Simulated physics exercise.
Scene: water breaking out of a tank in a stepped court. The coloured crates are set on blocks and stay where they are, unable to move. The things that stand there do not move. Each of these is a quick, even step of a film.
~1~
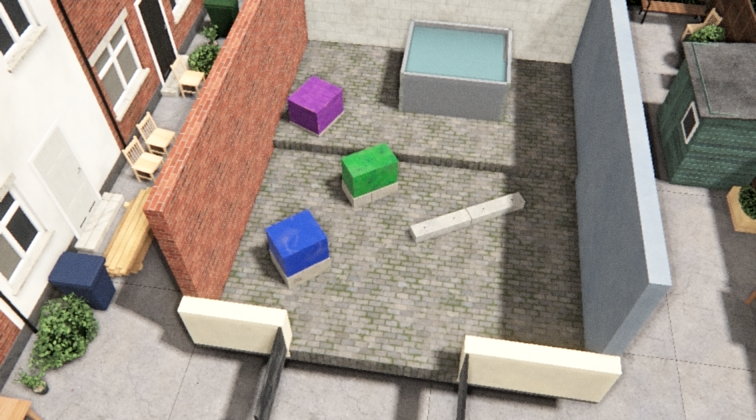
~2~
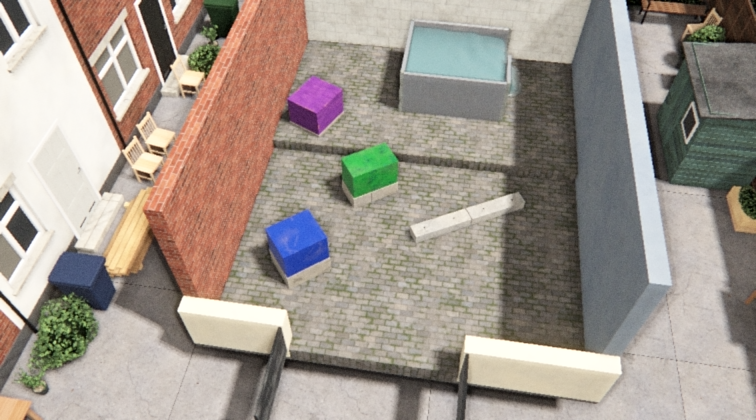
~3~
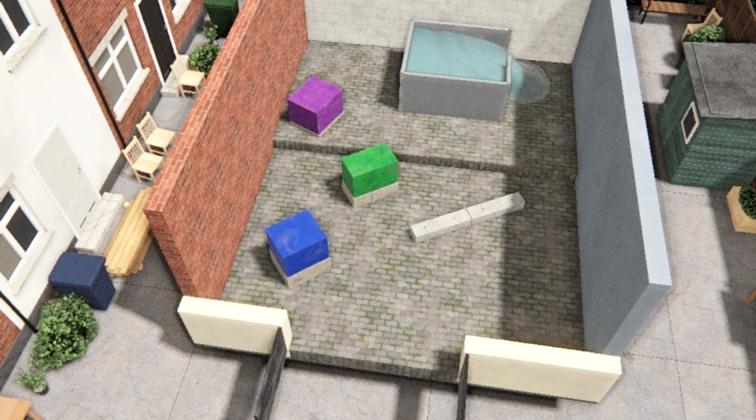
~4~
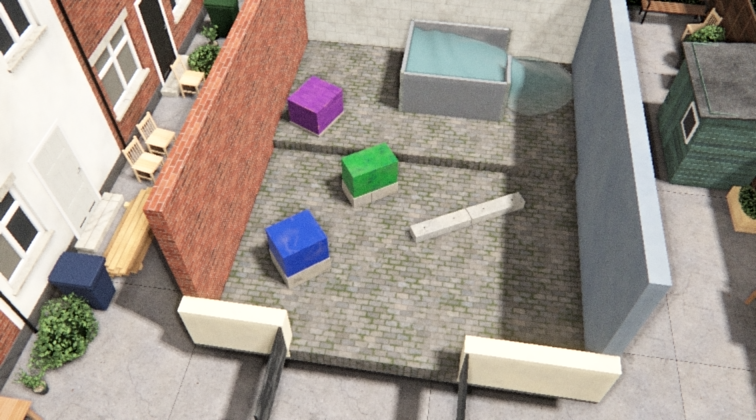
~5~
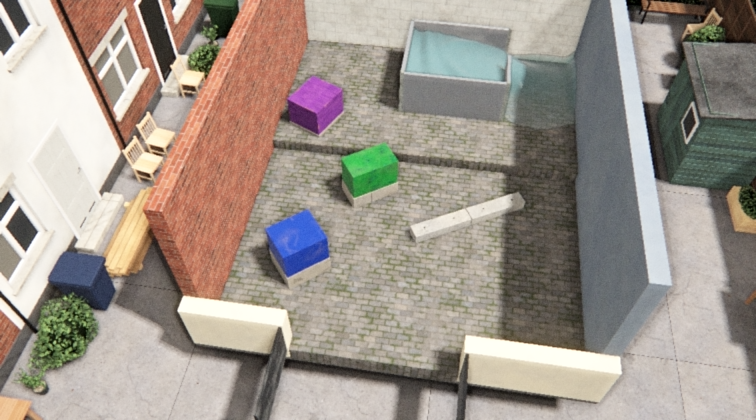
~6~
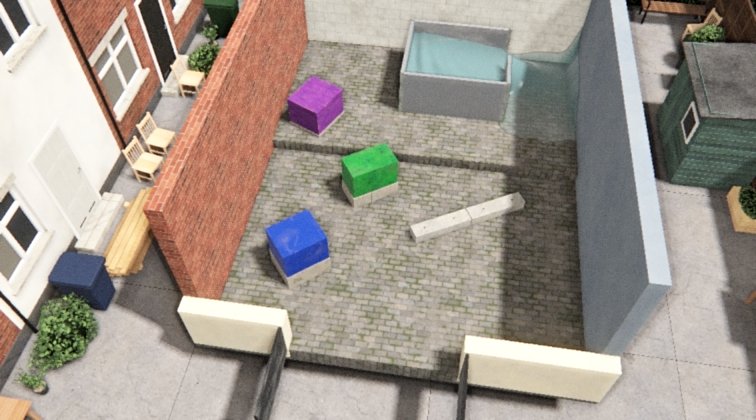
Water poured out of the right side of a raised gray tank at the back of a paved yard, spread to the gray wall, then crept forward, while the purple, green and blue blocks stayed still.
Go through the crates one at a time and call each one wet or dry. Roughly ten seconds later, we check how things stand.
The blue crate is dry. The green crate is dry. The purple crate is wet.
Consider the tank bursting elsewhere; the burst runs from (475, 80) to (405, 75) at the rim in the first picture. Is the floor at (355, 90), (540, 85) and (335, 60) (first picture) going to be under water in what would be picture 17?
Read off point by point, the answer is not soaked, not soaked, not soaked.
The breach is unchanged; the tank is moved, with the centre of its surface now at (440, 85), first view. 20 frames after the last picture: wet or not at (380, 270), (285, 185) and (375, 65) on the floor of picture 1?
As listed: Clear, not flooded, awash.
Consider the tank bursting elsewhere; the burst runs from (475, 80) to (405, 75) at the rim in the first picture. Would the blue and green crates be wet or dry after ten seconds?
As I see it, blue stays clear and green is doused.
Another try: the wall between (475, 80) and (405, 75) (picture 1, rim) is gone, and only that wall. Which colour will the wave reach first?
That would be the one in green, reached first.
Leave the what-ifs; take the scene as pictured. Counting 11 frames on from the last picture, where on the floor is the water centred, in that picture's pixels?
Around pixel (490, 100).
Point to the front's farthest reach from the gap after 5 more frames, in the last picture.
The farthest wet spot is near (570, 224).
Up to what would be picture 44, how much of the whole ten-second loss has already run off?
Share gone by then: About 35 %.
A moment on, water covers 10 % of the floor; the blue crate not reached, the green crate not reached, the purple crate not reached.
Next, water covers 25 % of the floor; the blue crate not reached, the green crate not reached, the purple crate not reached.
Then, water covers 55 % of the floor; the blue crate water round its plinth, the green crate water round its plinth, the purple crate not reached.
Later, water covers 80 % of the floor; the blue crate water round its plinth, the green crate water round its plinth, the purple crate water round its plinth.
In the end, water covers 95 % of the floor; the blue crate stayed above the water, the green crate stayed above the water, the purple crate was topped.
